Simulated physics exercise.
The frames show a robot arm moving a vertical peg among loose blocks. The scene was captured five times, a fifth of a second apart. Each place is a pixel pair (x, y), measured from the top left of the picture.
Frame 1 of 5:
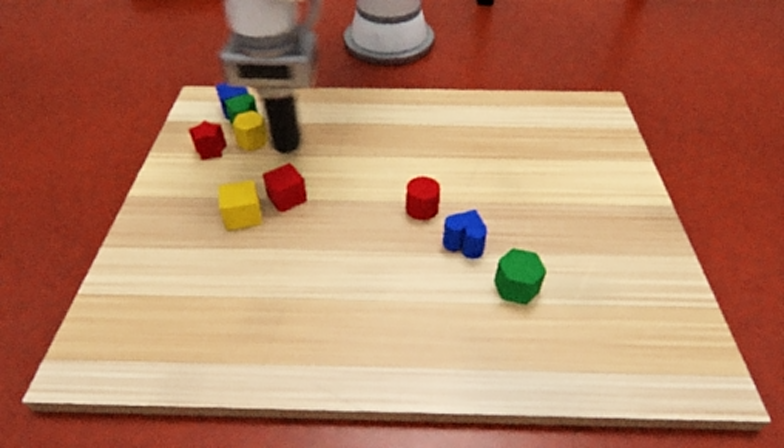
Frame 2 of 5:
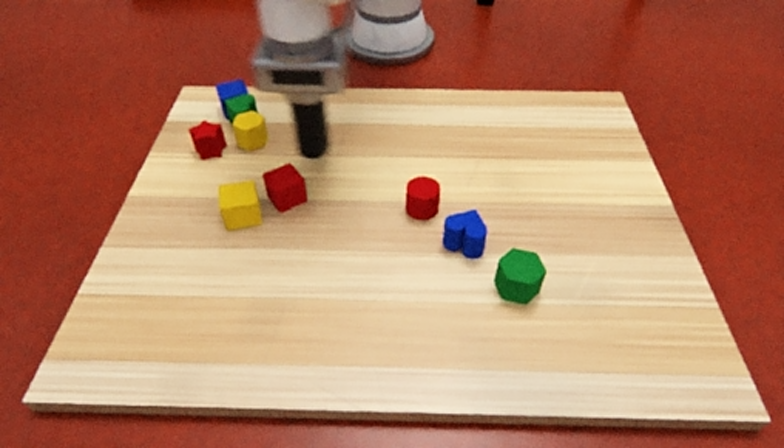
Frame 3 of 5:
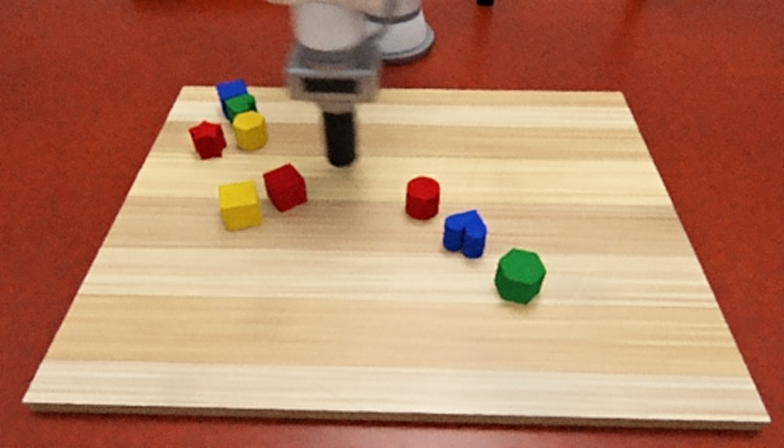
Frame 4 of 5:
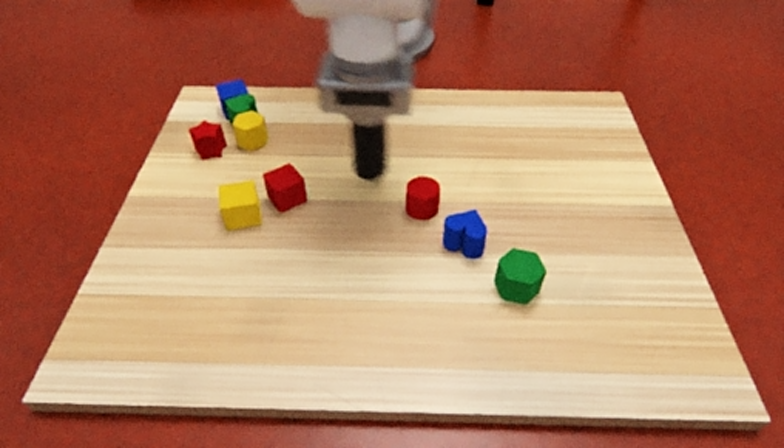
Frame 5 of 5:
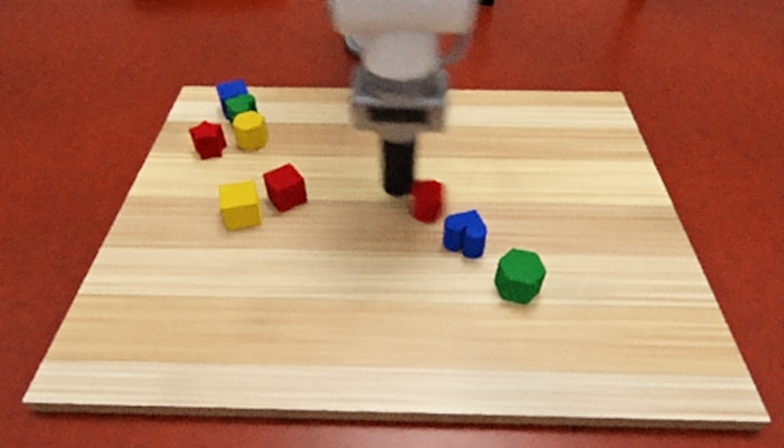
A robot arm with a dark vertical peg sweeps rightward and slightly nearer over a pale wooden board on a red surface, seen from a fixed, raised viewpoint. Blue, green, yellow and red blocks cluster at left, while a red cylinder, blue heart and green hexagonal block form a diagonal right of centre. The peg reaches the red cylinder and nudges it slightly right; the other blocks stay still.
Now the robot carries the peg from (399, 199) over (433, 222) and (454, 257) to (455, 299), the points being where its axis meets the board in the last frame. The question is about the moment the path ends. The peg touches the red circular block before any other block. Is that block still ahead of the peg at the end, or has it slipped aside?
Looking at the end of the path, the red circular block has slipped free of the peg.
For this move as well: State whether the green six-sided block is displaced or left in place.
It travels a centimetre or more.
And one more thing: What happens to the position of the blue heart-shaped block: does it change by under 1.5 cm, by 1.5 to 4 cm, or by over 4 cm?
It shifts by more than 4 cm.
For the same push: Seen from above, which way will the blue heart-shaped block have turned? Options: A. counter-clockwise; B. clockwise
I'll go with A - counter-clockwise.
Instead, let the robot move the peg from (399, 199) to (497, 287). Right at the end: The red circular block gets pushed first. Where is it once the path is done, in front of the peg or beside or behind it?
I predict the peg has moved past it.
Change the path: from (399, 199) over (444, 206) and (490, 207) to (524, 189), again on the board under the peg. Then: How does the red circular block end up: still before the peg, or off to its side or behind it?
It escapes to one side.
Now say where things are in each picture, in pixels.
Lower end of the peg at (287, 144), tops of blocks, red circular block at (423, 187), blue heart-shaped block at (468, 223), green six-sided block at (523, 265), in the first picture.
Peg at (314, 150), blocks as before, in the second picture.
Peg at (342, 158), blocks as before, in the third picture.
Peg at (371, 170), blocks as before, in the fourth picture.
Peg at (399, 186), red circular block at (429, 190), blue heart-shaped block at (468, 223), green six-sided block at (523, 265), in the fifth picture.
The first path, step by step. One third of the way, peg at (435, 210); red circular block at (471, 208); blue heart-shaped block at (480, 233), turned 15° clockwise.
Two thirds of the way, peg at (456, 245); red circular block at (484, 211); blue heart-shaped block at (497, 249); green six-sided block at (538, 272).
At the end, peg at (457, 287); red circular block at (484, 211); blue heart-shaped block at (501, 260), turned 50° anticlockwise; green six-sided block at (547, 275).
